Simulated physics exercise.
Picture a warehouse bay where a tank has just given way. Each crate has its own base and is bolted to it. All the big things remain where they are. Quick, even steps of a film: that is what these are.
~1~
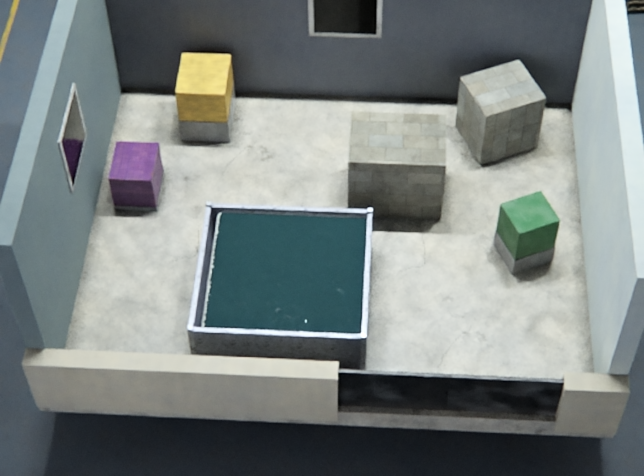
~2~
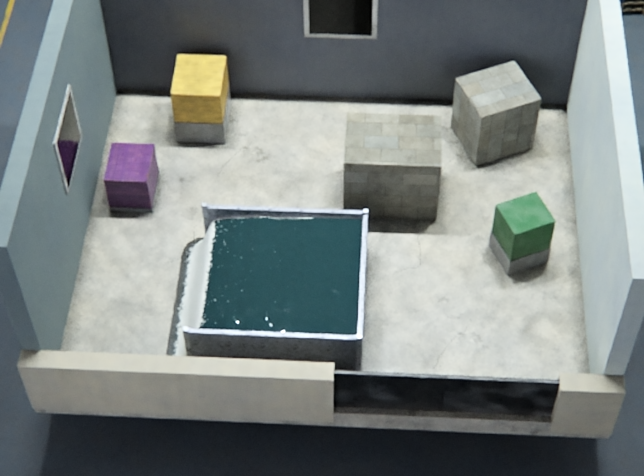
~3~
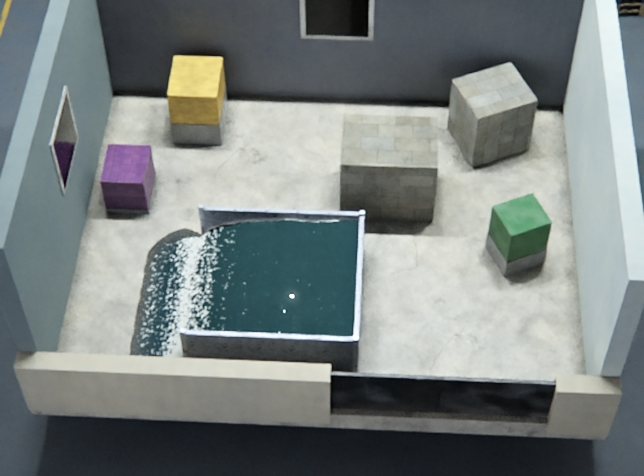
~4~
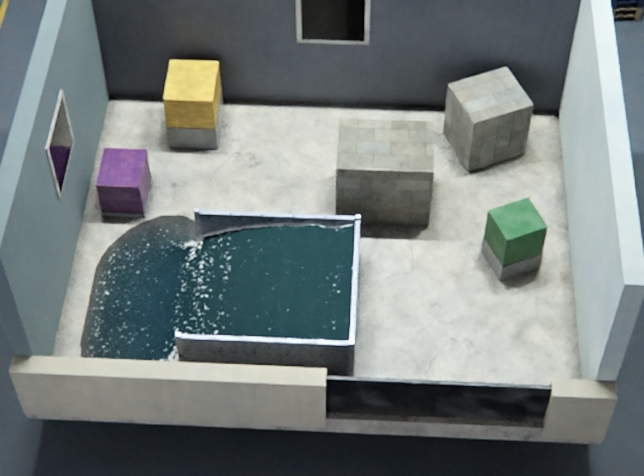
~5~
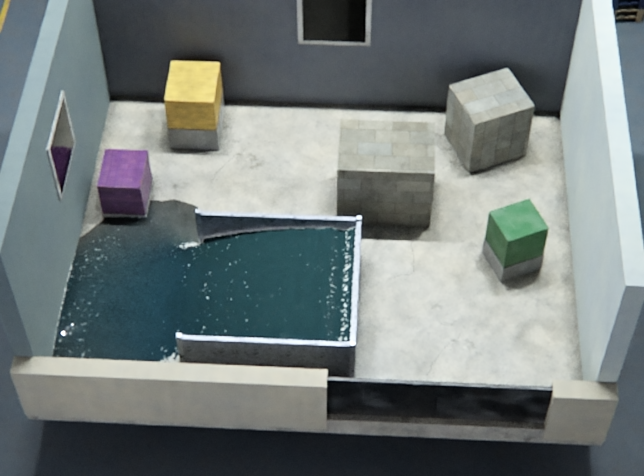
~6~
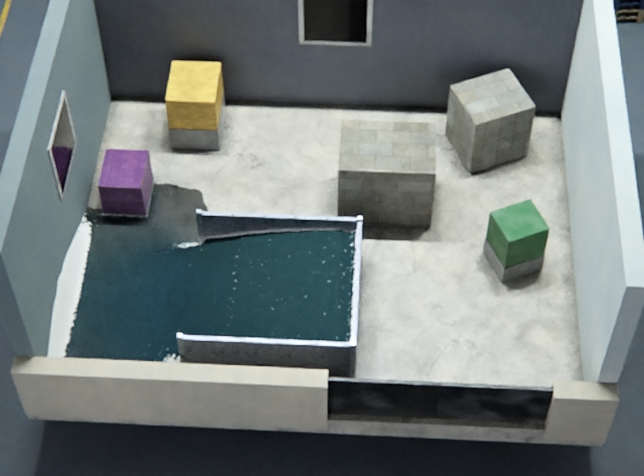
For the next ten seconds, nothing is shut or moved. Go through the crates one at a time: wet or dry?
Result: The green crate is left alone by the water, the yellow crate is left alone by the water, the purple crate is lapped by the water.
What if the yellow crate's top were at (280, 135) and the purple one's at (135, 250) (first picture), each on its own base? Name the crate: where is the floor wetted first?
Purple-painted one.
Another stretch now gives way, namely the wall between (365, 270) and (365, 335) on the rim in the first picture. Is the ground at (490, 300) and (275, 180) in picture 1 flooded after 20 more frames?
Point one: Reached by the flood; point two: Still bare.
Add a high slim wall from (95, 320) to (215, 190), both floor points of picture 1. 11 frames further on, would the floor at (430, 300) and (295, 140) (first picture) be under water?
As listed: No water, covered.
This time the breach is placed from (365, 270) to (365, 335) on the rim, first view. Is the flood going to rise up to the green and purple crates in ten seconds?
First the green crate: It gets reached; then the purple crate: It gets reached.
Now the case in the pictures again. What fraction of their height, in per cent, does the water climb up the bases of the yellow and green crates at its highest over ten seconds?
50 and 40 %, roughly.
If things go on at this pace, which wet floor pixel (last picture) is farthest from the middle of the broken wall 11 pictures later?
The farthest wet point should be near (111, 104).
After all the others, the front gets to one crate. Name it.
Looks like the green-painted one to me.
A moment on, water covers 20 % of the floor; the green crate not reached, the yellow crate water round its plinth, the purple crate water round its plinth.
Next, water covers 30 % of the floor; the green crate not reached, the yellow crate water round its plinth, the purple crate water round its plinth.
Then, water covers 65 % of the floor; the green crate not reached, the yellow crate water round its plinth, the purple crate water round its plinth.
Later, water covers 90 % of the floor; the green crate water round its plinth, the yellow crate water round its plinth, the purple crate water round its plinth.
In the end, water covers 100 % of the floor; the green crate stayed above the water, the yellow crate stayed above the water, the purple crate was topped.
